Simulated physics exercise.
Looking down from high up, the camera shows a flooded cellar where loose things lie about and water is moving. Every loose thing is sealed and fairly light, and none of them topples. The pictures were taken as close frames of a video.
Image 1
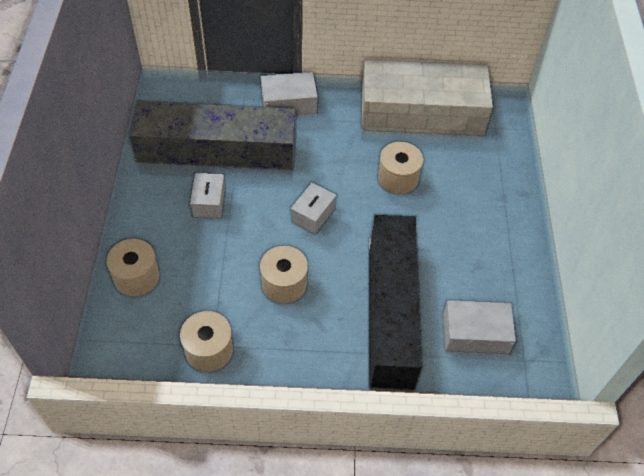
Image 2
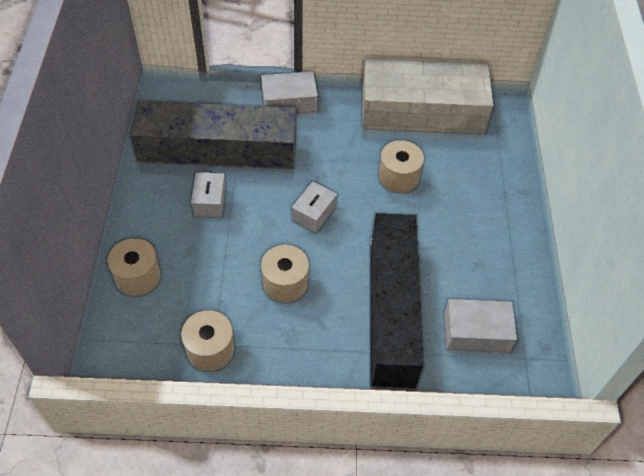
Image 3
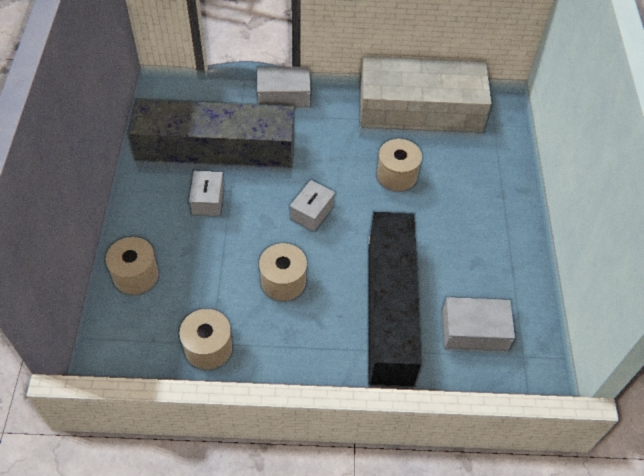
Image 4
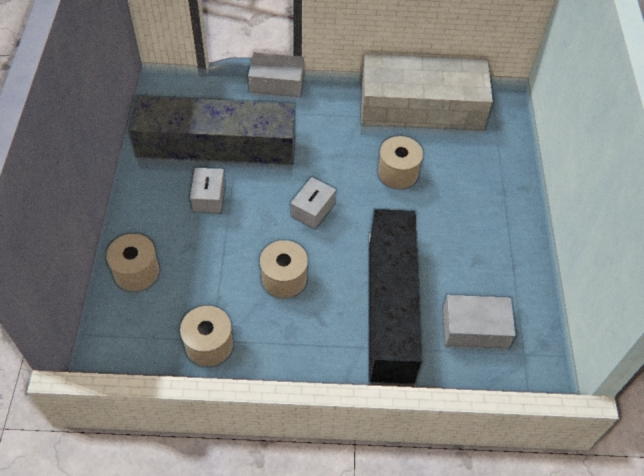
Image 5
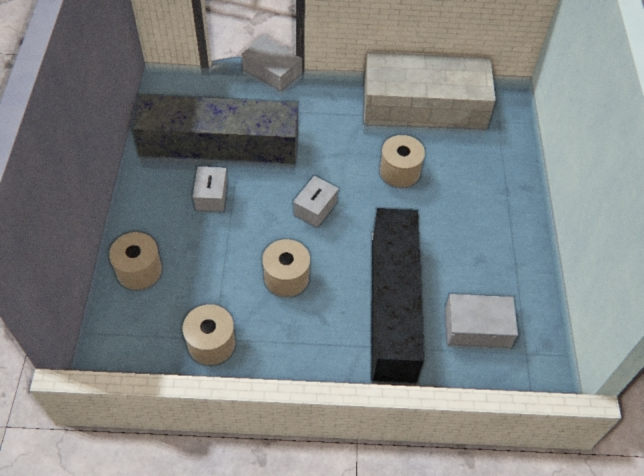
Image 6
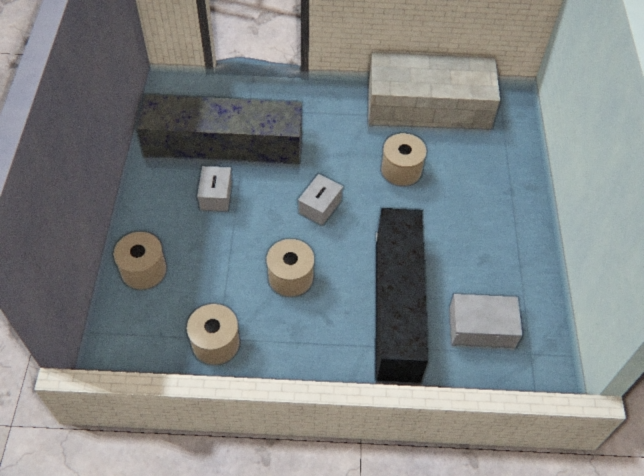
Flooded cellar with its dark back doorway opening, a small grey block drifting to it, turning and disappearing, other objects barely moving.
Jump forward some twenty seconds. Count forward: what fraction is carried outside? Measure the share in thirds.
In thirds: One to two.
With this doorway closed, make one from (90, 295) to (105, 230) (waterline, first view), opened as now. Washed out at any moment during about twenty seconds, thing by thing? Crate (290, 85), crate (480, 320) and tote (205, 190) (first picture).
Taking them one after another, held back, then held back, then flushed away.
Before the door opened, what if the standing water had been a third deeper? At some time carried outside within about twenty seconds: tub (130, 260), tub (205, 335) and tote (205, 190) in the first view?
Held back, then held back, then held back.
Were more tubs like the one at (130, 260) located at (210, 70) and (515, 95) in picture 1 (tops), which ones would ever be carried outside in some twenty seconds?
In the order listed: Flushed away, then held back.
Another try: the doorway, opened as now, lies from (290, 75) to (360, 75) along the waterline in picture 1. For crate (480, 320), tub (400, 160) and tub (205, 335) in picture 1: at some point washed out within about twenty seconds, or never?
Okay, one after another: Never departs, then departs, then never departs.
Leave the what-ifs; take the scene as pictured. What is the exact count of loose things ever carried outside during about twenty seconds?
The total here is 3.
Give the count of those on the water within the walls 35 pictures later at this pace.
Counting them up gives 5.
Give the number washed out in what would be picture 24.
3.
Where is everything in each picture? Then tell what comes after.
A tub at (402, 158) floats; a tote at (314, 202) floats; 0 of 8 have shifted, in the first frame.
A tub at (402, 157) floats; a tote at (315, 201), afloat; 0 of 8 have shifted, in the second frame.
A tub at (401, 155), afloat; a tote at (313, 199) floats; 1 of 8 have shifted, in the third frame.
A tub at (402, 153), afloat; a tote at (314, 196) floats; 1 of 8 have shifted, in the fourth frame.
A tub at (404, 151) floats; a tote at (316, 195), afloat; 1 of 8 have shifted, in the fifth frame.
A tub at (405, 150), afloat, close to its start; a tote at (321, 193), afloat, close to its start; 1 of 8 have shifted, in the sixth frame.
A moment on, 1 of 8 are out; 7 afloat.
Next, 3 of 8 are out; 5 afloat.
Later, 3 of 8 are out; 5 afloat.
In the end, 3 of 8 are out; 5 afloat.
